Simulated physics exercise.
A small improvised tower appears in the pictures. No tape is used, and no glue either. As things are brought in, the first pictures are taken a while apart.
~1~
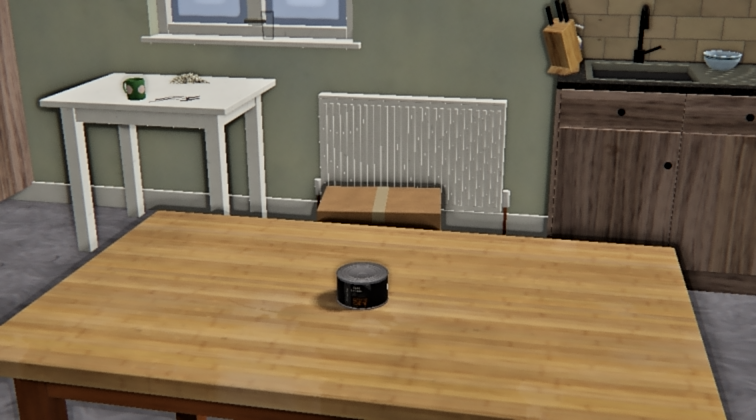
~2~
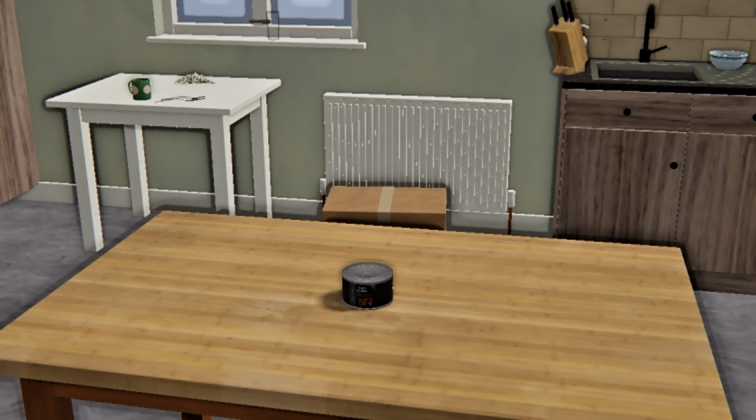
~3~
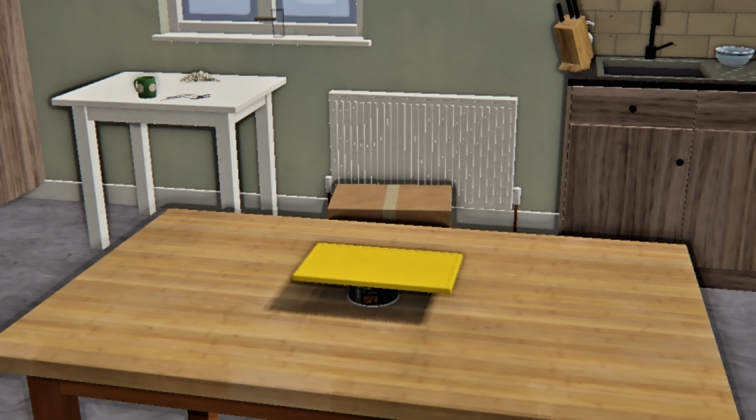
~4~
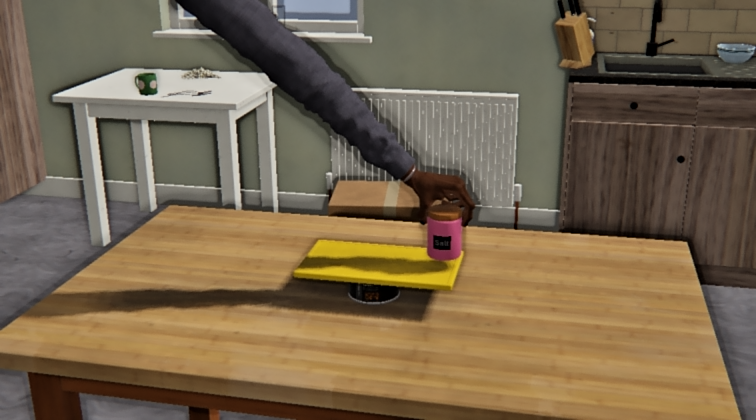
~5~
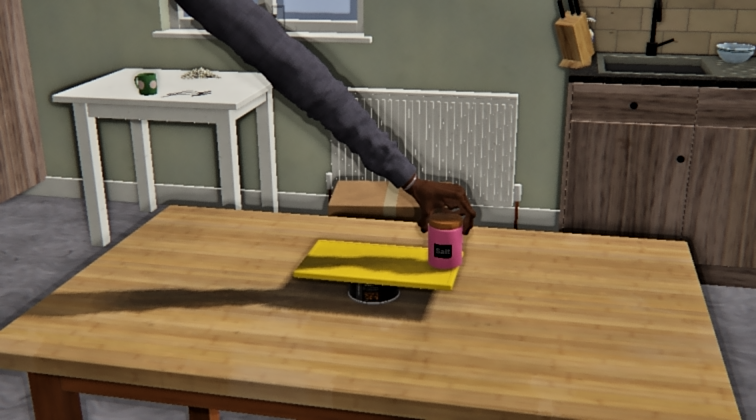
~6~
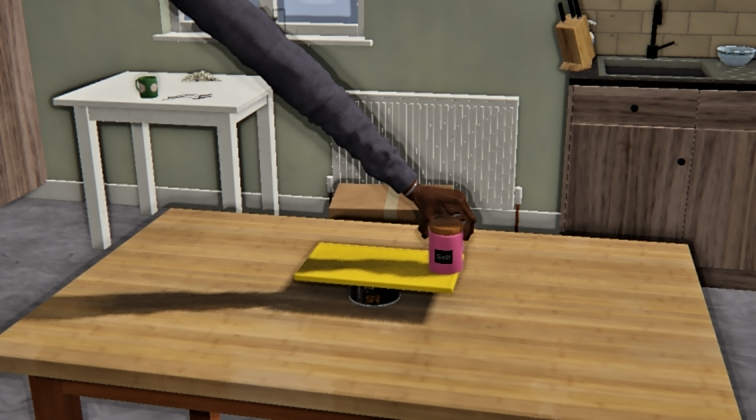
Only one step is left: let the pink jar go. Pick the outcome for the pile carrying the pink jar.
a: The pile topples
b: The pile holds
a, the pile topples.
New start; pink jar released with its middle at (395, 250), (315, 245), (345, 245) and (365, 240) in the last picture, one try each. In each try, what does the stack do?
Try 1: Stable; try 2: Collapse; try 3: Stable; try 4: Stable.
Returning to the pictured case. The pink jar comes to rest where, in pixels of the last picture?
Roughly pixel (495, 292) in the last picture.
Then, 0.30 s on from there, pink jar now fallen; yellow lid turned 36° from how it was put.
Then, 0.40 s on from there, yellow lid turned 20° from how it was put.
Then, 1.10 s on from there, yellow lid turned 4° from how it was put.
In the end, fallen, pink jar; the other 2 unmoved. At the end, from the last picture's camera, pink jar near (495, 292). The stack comes apart.
